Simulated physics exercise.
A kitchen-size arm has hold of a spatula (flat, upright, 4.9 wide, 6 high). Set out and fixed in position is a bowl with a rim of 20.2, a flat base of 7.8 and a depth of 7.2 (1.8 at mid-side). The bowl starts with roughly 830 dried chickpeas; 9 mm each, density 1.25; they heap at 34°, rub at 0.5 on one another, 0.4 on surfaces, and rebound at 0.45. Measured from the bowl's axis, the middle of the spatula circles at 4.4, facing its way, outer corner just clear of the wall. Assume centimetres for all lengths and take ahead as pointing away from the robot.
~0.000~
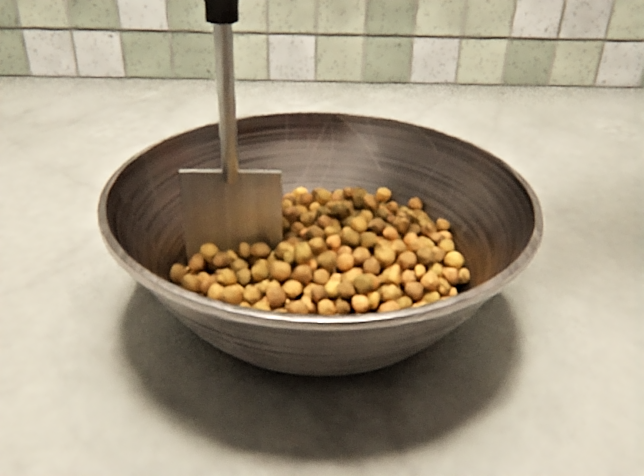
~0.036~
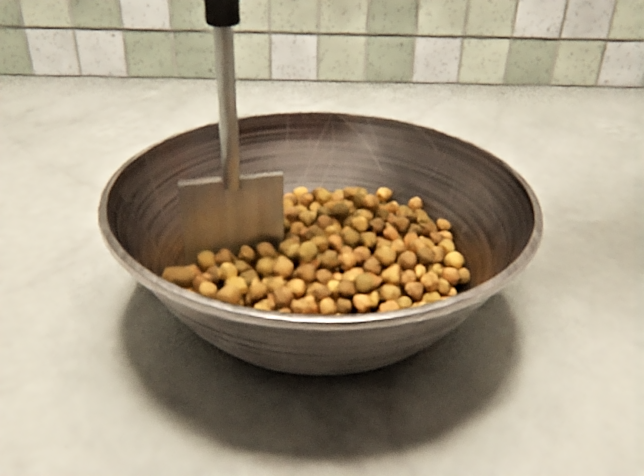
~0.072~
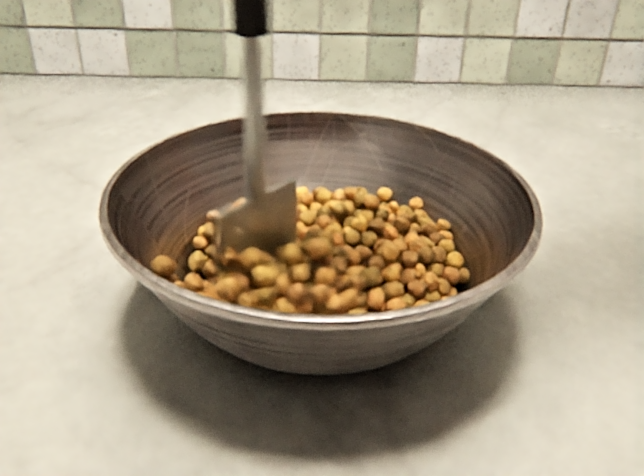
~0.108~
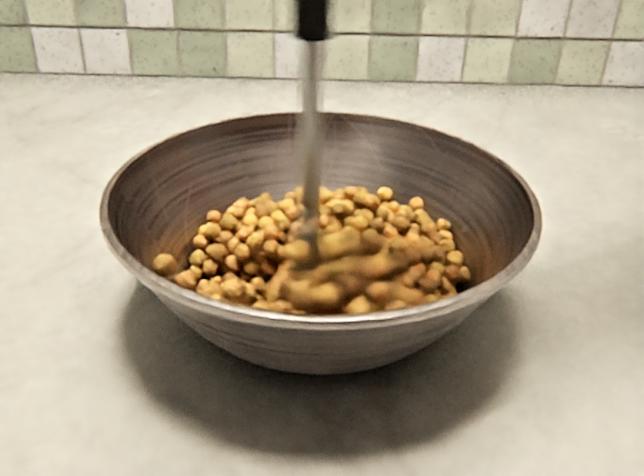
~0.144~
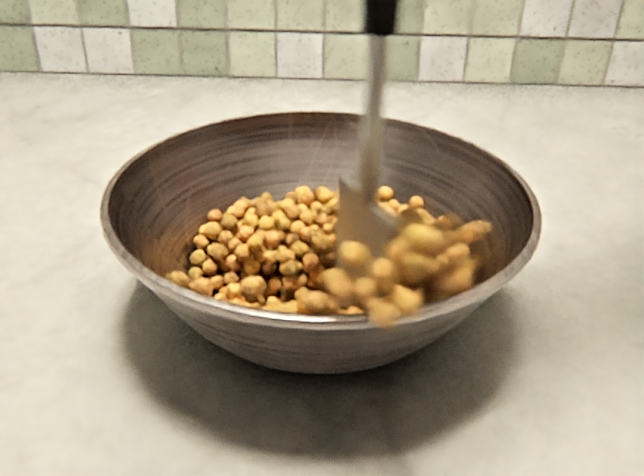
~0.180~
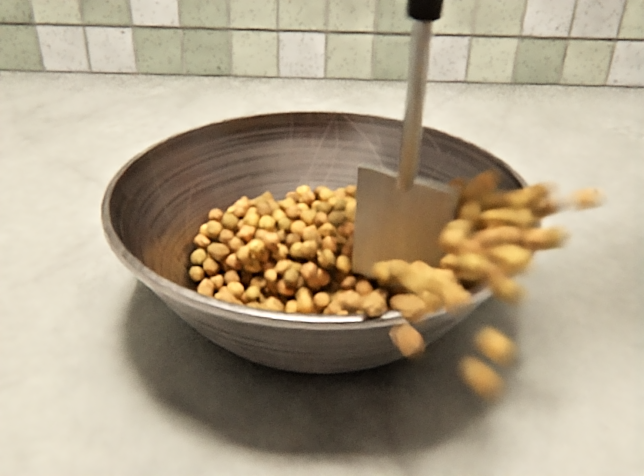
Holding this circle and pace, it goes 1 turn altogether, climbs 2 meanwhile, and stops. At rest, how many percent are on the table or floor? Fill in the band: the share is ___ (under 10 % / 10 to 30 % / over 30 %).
The share is 10 to 30 %.
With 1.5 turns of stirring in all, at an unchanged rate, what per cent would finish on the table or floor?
I'd expect around 20 per cent.
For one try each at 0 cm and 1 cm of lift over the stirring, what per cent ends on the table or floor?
Close to 25 percent and close to 25 percent.
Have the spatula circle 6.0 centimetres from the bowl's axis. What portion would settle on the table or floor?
Around 0 in a hundred.
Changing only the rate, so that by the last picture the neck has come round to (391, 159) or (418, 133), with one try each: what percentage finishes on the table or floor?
Around 10 and 20 percent, in that order.
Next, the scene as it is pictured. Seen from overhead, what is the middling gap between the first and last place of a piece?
Near 3 cm.
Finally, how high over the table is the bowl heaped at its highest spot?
Measured height: Some 6.0 cm.
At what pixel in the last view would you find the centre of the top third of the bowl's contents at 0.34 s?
The centre is close to (284, 189).
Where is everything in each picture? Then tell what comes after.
The first frame shows spatula neck at (229, 142), 0° round; upper third of the load around (334, 250), from x 180 to 460, top at y 195; 834 in the bowl.
The second frame shows spatula neck at (230, 148), 15° round; upper third of the load around (328, 253), from x 170 to 460, top at y 195.
The third frame shows spatula neck at (256, 165), 49° round; upper third of the load around (325, 260), from x 165 to 460, top at y 195.
The fourth frame shows spatula neck at (310, 173), 82° round; upper third of the load around (347, 266), from x 165 to 465, top at y 195.
The fifth frame shows spatula neck at (370, 166), 116° round; upper third of the load around (393, 256), from x 180 to 470, top at y 195; 830 in the bowl, 4 in flight or on the tool.
The sixth frame shows spatula neck at (410, 146), 150° round; upper third of the load around (430, 233), from x 195 to 585, top at y 180; 813 in the bowl, 21 in flight or on the tool.
By 0.26 s, 226° round, highest piece 10 above the table; 775 in the bowl, 1 on the table or floor, 58 in flight or on the tool.
By 0.34 s, 303° round, highest piece 11 above the table; 731 in the bowl, 44 on the table or floor, 59 in flight or on the tool.
By 0.58 s, 0° round, highest piece 6 above the table; 703 in the bowl, 131 on the table or floor.
By 1.28 s, 0° round, highest piece 5 above the table; 703 in the bowl, 131 on the table or floor.
Final count, 703 in the bowl, 131 on the table or floor. That is 16 % on the table or floor.
